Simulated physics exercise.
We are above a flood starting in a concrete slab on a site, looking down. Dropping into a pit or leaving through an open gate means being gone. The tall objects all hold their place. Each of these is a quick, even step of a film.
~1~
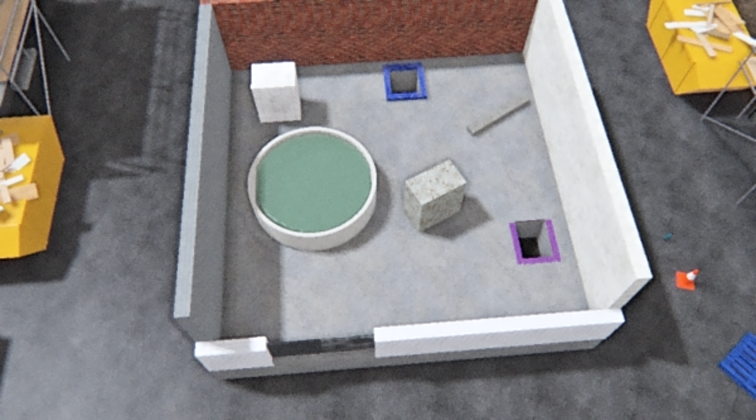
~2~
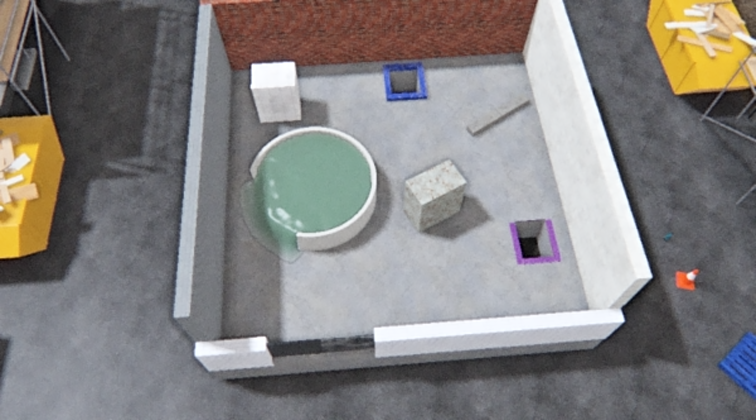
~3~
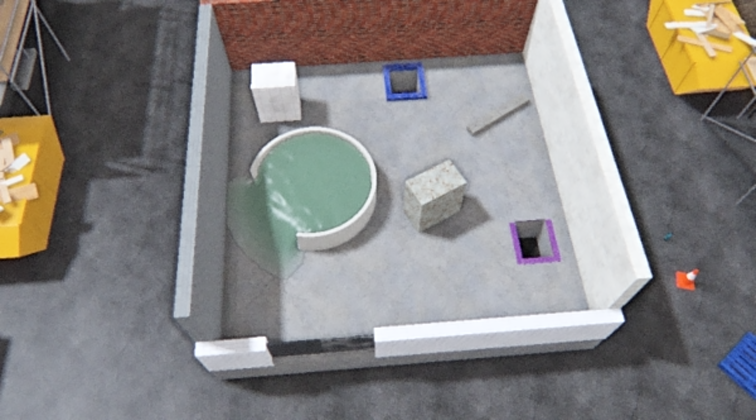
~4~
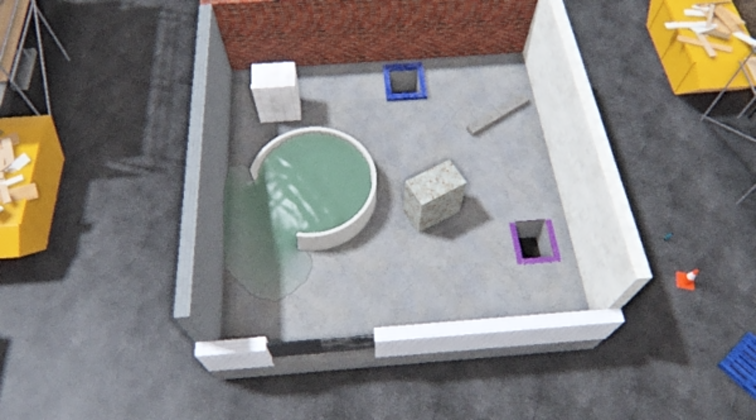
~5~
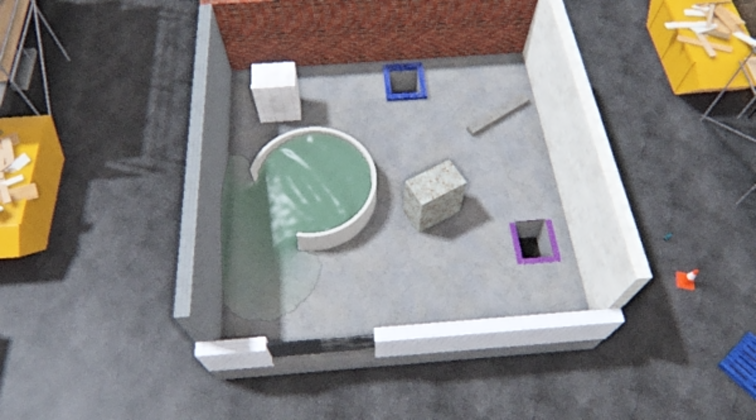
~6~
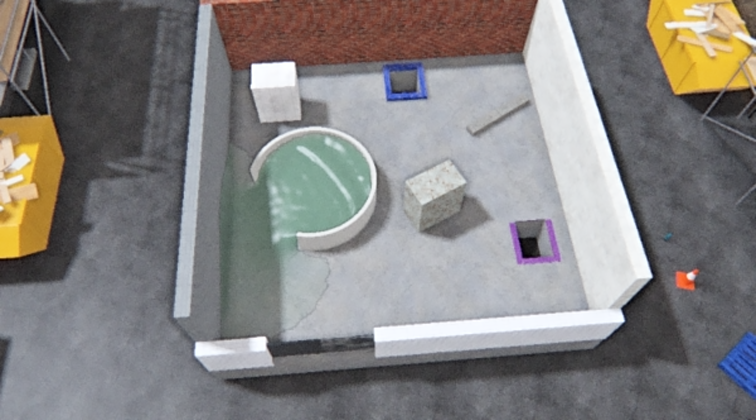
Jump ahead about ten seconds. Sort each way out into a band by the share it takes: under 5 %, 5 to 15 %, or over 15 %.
Shares: The gate takes under 5 %; the purple pit takes over 15 %; the blue pit takes under 5 %.
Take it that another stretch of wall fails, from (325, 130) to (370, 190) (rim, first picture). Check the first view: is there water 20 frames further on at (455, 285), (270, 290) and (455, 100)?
Taking them in order, I'd say not reached, not reached and swamped.
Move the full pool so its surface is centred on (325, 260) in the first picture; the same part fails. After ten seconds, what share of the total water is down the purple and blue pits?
Purple 6 %, blue 0 %.
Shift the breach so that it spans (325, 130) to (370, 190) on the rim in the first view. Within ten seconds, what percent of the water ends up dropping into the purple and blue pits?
In percent: Purple 15, blue 8.
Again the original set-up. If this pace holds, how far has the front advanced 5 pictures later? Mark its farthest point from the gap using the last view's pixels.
Estimated pixel: (231, 99).
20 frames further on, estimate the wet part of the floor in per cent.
My estimate is roughly 55 percent.
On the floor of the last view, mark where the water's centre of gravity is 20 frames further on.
I'd point to (306, 238).
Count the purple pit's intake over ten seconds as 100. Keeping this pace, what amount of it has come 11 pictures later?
Share by then: About 0 in a hundred.
A moment on, water covers 15 % of the floor; the gate 0 %, the purple pit 0 %, the blue pit 0 %.
Next, water covers 25 % of the floor; the gate 0 %, the purple pit 0 %, the blue pit 0 %.
Then, water covers 55 % of the floor; the gate 0 %, the purple pit 0 %, the blue pit 0 %.
Later, water covers 80 % of the floor; the gate 0 %, the purple pit 7 %, the blue pit 0 %.
In the end, water covers 90 % of the floor; the gate 0 %, the purple pit 22 %, the blue pit 0 %.
